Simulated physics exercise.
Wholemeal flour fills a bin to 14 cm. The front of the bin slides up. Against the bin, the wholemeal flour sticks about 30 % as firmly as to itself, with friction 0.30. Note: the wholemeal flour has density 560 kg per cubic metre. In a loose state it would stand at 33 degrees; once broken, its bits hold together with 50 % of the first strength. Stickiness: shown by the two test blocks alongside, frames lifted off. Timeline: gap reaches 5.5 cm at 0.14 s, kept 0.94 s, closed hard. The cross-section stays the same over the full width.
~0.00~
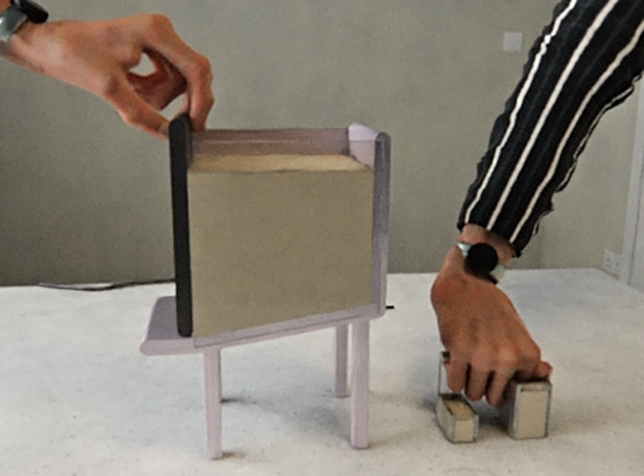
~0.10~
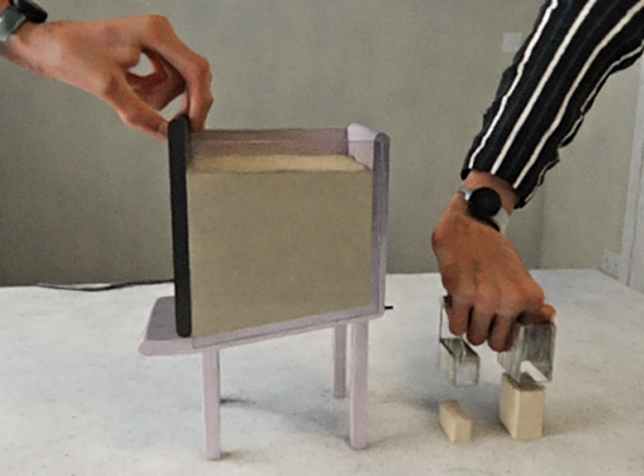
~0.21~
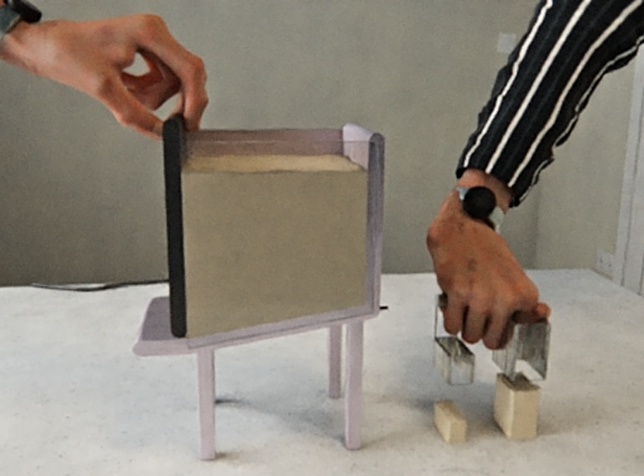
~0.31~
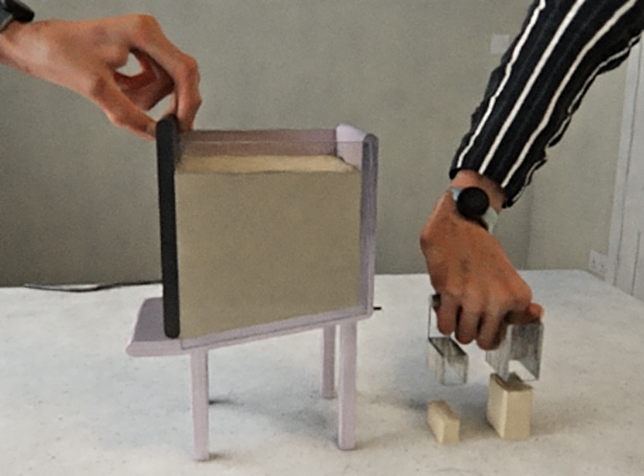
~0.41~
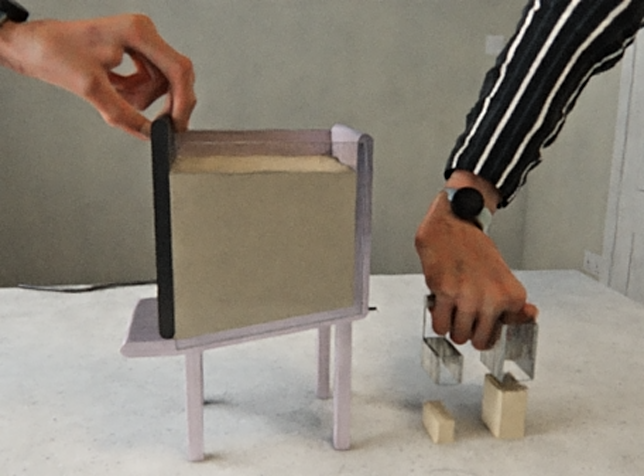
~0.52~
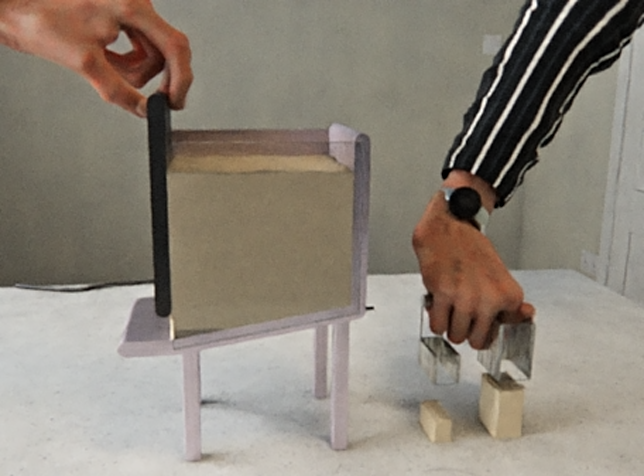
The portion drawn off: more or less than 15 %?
Lower than 15 %.
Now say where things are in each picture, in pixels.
The first frame shows top of the hatch at (177, 127), not yet moved; top of the wholemeal flour at (325, 171); blocks stand 2.2 cm, 4.7 cm (left to right).
The second frame shows top of the hatch at (176, 128), not yet moved; top of the wholemeal flour at (324, 172); blocks stand 2.2 cm, 4.7 cm (left to right).
The third frame shows top of the hatch at (171, 128), not yet moved; top of the wholemeal flour at (320, 172); blocks stand 2.2 cm, 4.7 cm (left to right).
The fourth frame shows top of the hatch at (164, 128), not yet moved; top of the wholemeal flour at (313, 172); blocks stand 2.2 cm, 4.7 cm (left to right).
The fifth frame shows top of the hatch at (159, 128), not yet moved; top of the wholemeal flour at (308, 173); blocks stand 2.2 cm, 4.7 cm (left to right).
The sixth frame shows top of the hatch at (155, 103), moved 1.8 cm; top of the wholemeal flour at (306, 172); blocks stand 2.2 cm, 4.7 cm (left to right).
After 0.78 s, the hatch is 5.5 cm open and 0 % is out.
After 1.08 s, the hatch is 5.5 cm open and 0 % is out.
After 1.39 s, the hatch is 5.5 cm open and 0 % is out.
After 1.69 s, the hatch is 1.4 cm open and 0 % is out.
After 1.93 s, at the end, the hatch is shut and 0 % is out.
